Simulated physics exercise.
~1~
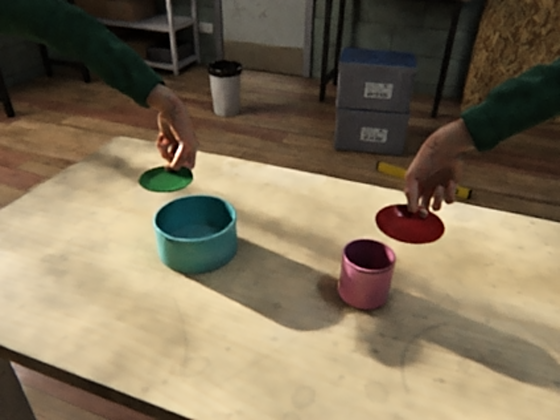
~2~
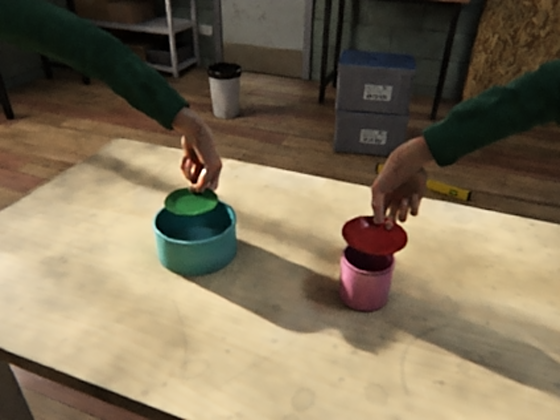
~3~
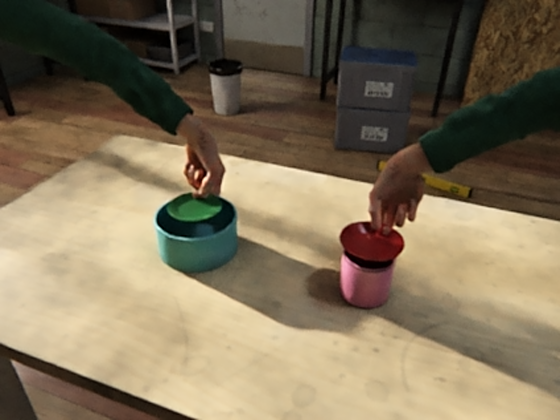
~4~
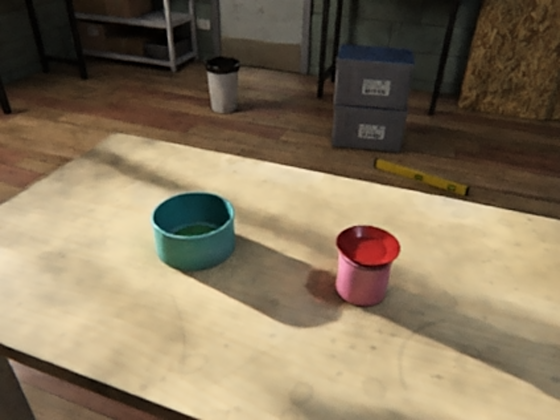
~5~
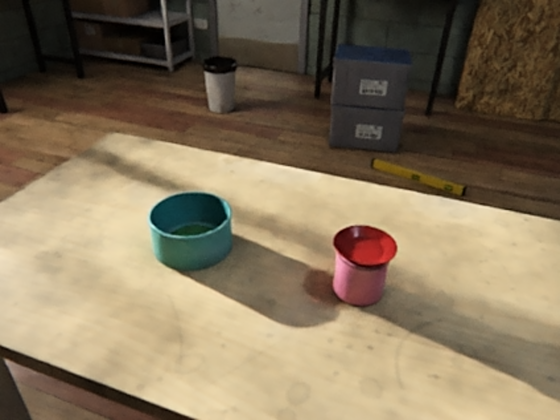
Two saucers, a green one on the left and a red one on the right, are lowered by a pair of green-sleeved hands toward two open pots on a pale wooden table, seen from above in a slightly swaying view of a workshop. The wide teal pot stands on the left and the narrow pink one on the right, with grey boxes and a yellow tool behind. The red saucer settles on the pink rim while the green one dips into the teal pot. The hands let go and withdraw. The green saucer lies down inside its pot, and the red one stays resting on top.
